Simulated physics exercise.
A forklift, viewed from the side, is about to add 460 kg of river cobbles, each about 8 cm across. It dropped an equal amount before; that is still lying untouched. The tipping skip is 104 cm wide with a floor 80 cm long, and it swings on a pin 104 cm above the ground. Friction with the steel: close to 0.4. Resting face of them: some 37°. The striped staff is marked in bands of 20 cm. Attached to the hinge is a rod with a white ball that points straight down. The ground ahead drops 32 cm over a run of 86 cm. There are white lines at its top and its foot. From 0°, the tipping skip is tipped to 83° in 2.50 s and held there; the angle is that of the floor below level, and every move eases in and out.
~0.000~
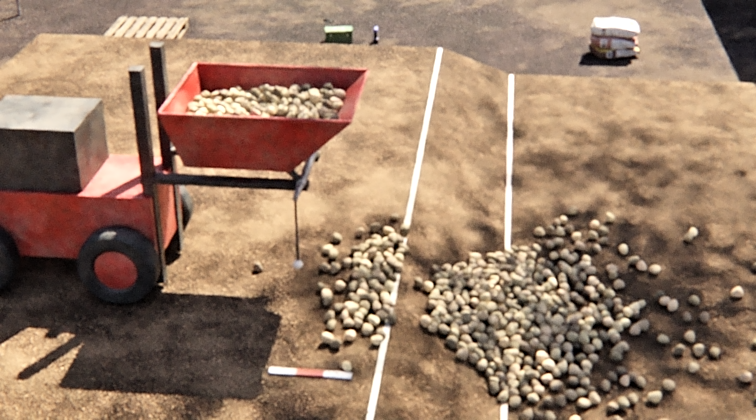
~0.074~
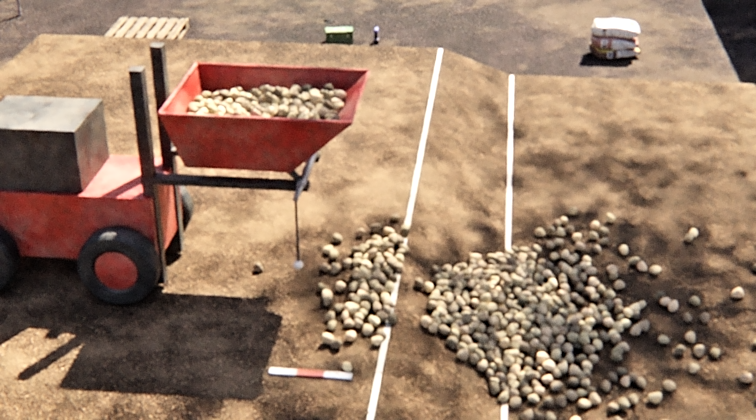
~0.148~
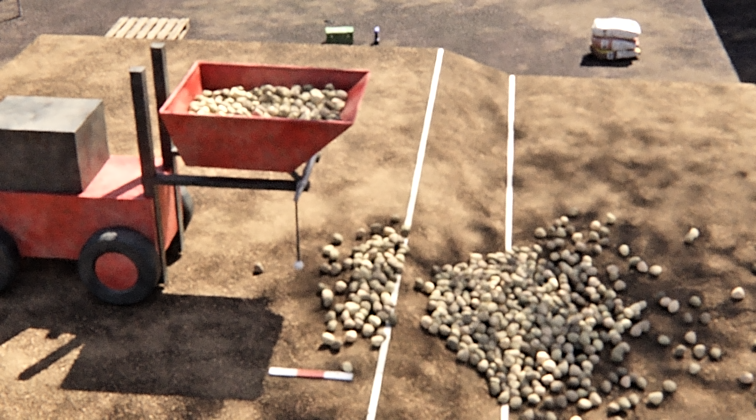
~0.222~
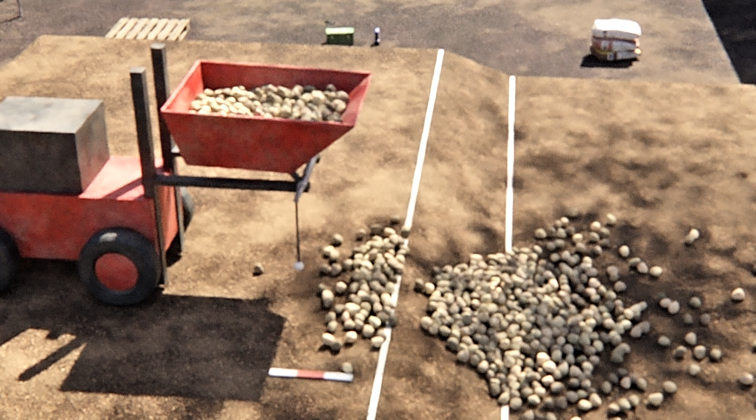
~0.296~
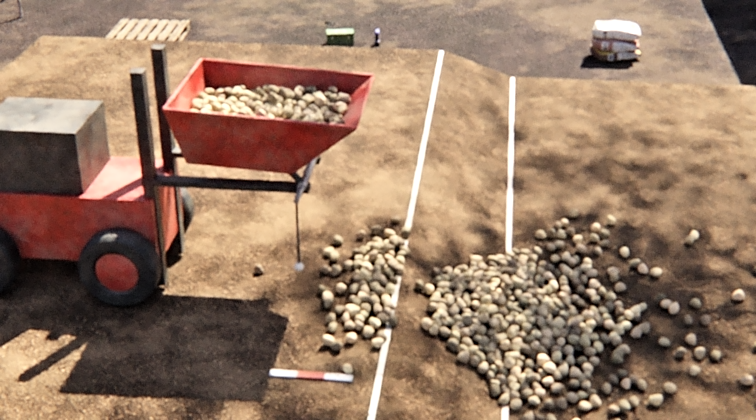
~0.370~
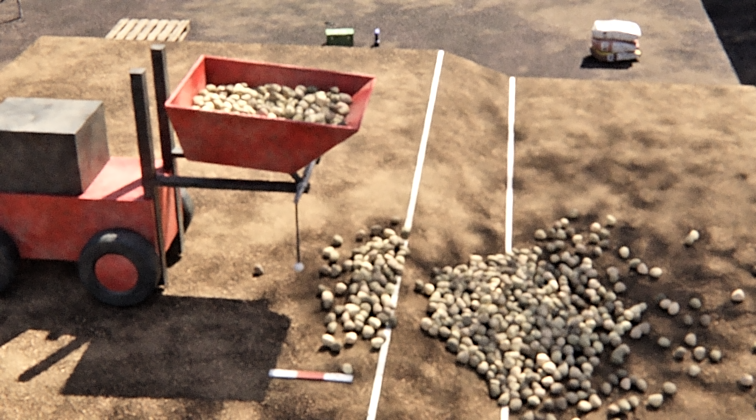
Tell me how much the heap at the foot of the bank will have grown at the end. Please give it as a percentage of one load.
I would say some 55 per cent is added.
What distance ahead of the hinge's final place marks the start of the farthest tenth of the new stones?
That's roughly 200 cm.
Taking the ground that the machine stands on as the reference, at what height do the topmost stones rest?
Looks like about 14 cm above the machine's ground.
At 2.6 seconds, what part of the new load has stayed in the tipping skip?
It still holds about 5 per cent.
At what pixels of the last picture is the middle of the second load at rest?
They end up centred around (503, 307).
After 1.9 s the floor is at 70°; in per cent of one load, 92 in the tipping skip, 49 on the top or the slope, 58 at the foot of the bank; the foremost stones are past the picture's edge.
After 2.6 s the floor is at 83°; in per cent of one load, 6 in the tipping skip, 103 on the top or the slope, 90 at the foot of the bank; the foremost stones are past the picture's edge.
After 3.0 s the floor is at 83°; in per cent of one load, 0 in the tipping skip, 90 on the top or the slope, 110 at the foot of the bank; the foremost stones are past the picture's edge.
After 5.5 s the floor is at 83°; in per cent of one load, 0 in the tipping skip, 87 on the top or the slope, 113 at the foot of the bank; the foremost stones are past the picture's edge. Net gain at the foot of the bank, 55.
